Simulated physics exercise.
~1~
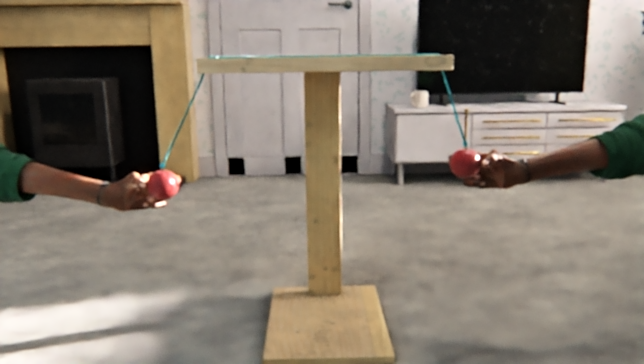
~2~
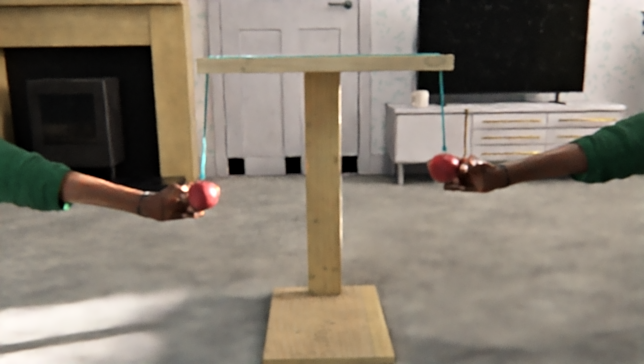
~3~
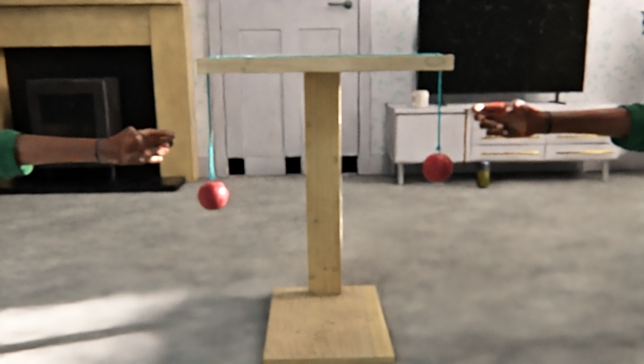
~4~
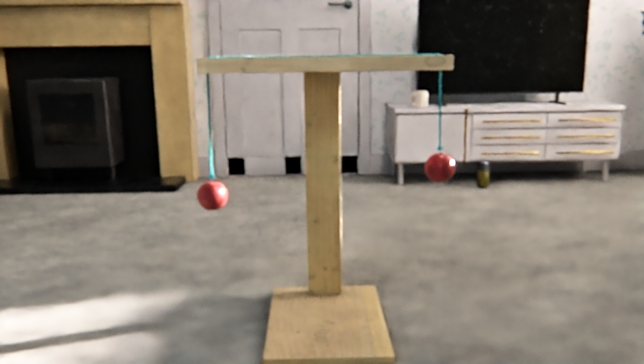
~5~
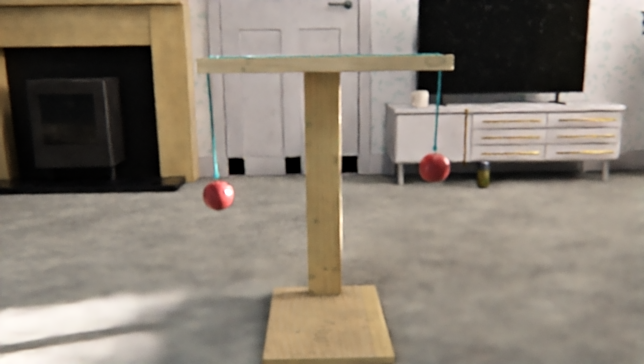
Two red apples hung from a thin blue-green ribbon draped over a wooden stand while a hand on each side held them, eased them inward, then let go and drew away, leaving both hanging there, the left one lower.
